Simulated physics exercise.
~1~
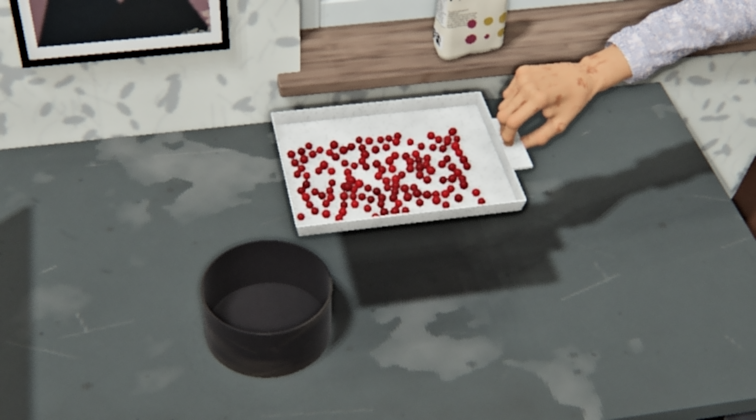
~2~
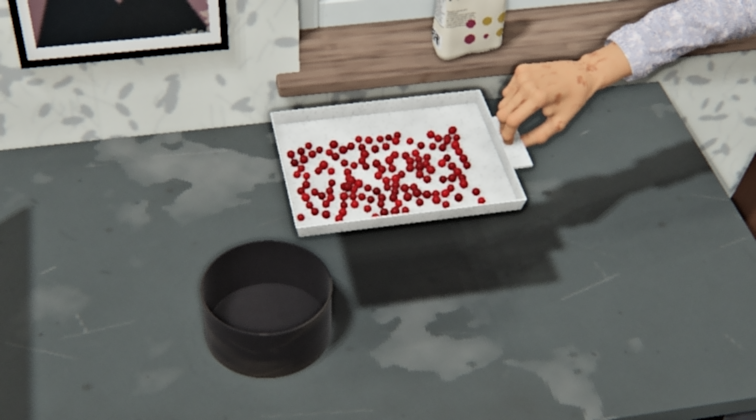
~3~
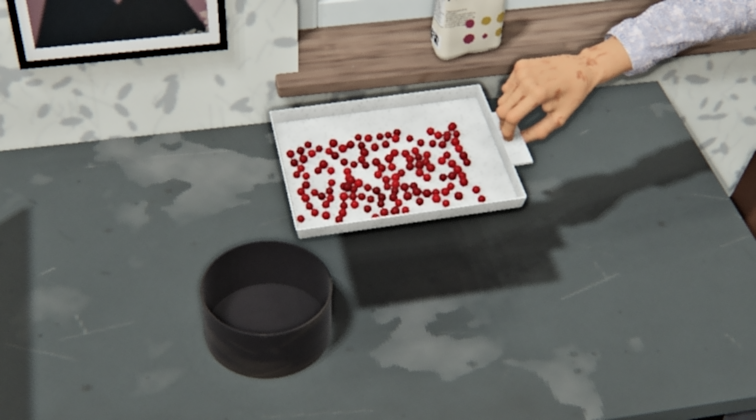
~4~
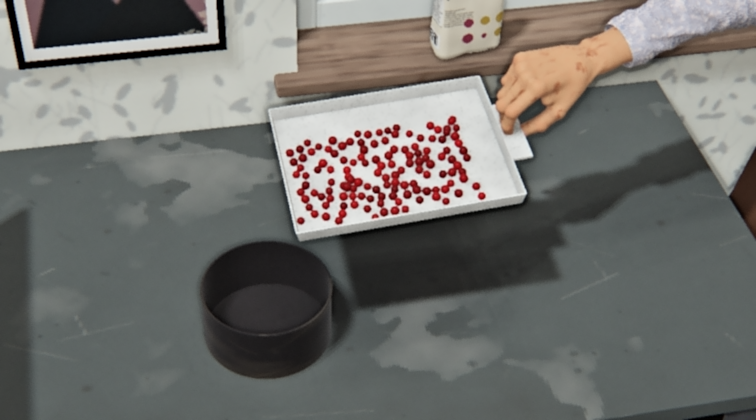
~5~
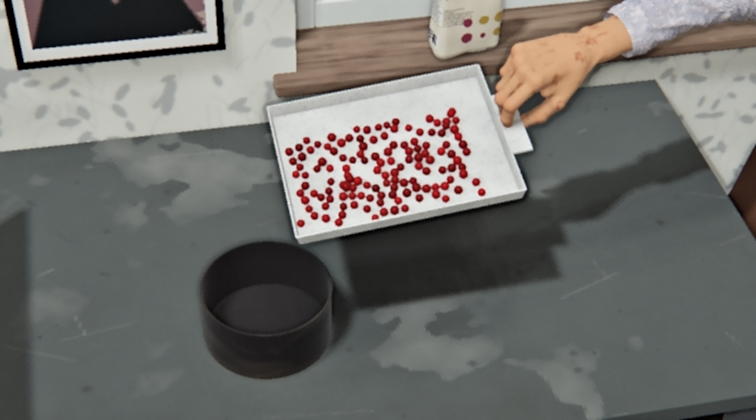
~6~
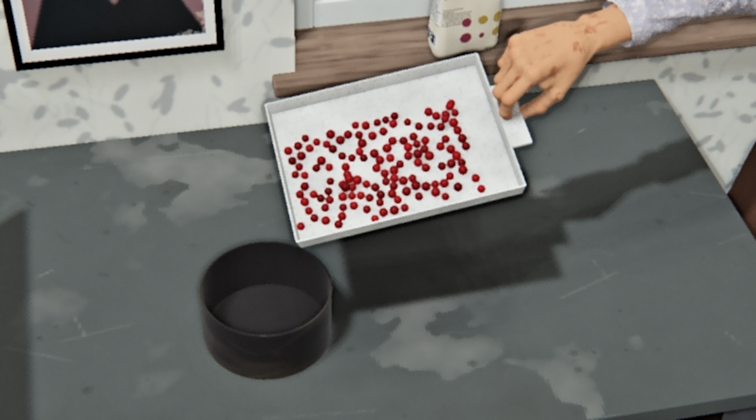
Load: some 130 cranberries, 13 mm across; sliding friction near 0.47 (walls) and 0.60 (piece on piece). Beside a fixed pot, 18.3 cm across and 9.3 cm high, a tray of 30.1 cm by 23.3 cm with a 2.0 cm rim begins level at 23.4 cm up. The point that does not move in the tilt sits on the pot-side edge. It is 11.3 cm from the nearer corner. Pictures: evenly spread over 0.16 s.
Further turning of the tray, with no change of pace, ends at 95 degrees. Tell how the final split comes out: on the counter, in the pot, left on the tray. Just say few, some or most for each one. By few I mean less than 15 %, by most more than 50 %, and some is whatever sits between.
I would say counter some, pot most, tray few.
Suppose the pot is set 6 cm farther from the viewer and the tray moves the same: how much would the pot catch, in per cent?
I'd say some 15 per cent would end up there.
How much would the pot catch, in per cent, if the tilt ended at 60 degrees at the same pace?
Roughly 5 %.
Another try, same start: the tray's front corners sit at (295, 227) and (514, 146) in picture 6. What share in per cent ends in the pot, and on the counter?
That works out as pot 65 and counter 35.
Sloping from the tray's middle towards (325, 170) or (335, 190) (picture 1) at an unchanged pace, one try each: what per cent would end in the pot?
Approximately 55 percent, then 95 percent.
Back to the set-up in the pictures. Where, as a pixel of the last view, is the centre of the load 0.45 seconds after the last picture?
Roughly (341, 213).
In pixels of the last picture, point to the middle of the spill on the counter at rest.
The spill is centred close to (344, 376).
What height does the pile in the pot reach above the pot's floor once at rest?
Top level: Approx. 2.5 cm.
Then, 0.27 s after the last picture, tilt 55 degrees; the tray holds 100 %, the pot 0 %.
Then, 0.45 s after the last picture, tilt 82 degrees; the tray holds 95 %, the pot 0 %.
Then, 0.75 s after the last picture, tilt 95 degrees; the tray holds 25 %, the pot 30 %.
In the end, counter 35 %, pot 65 %, tray 0 %.
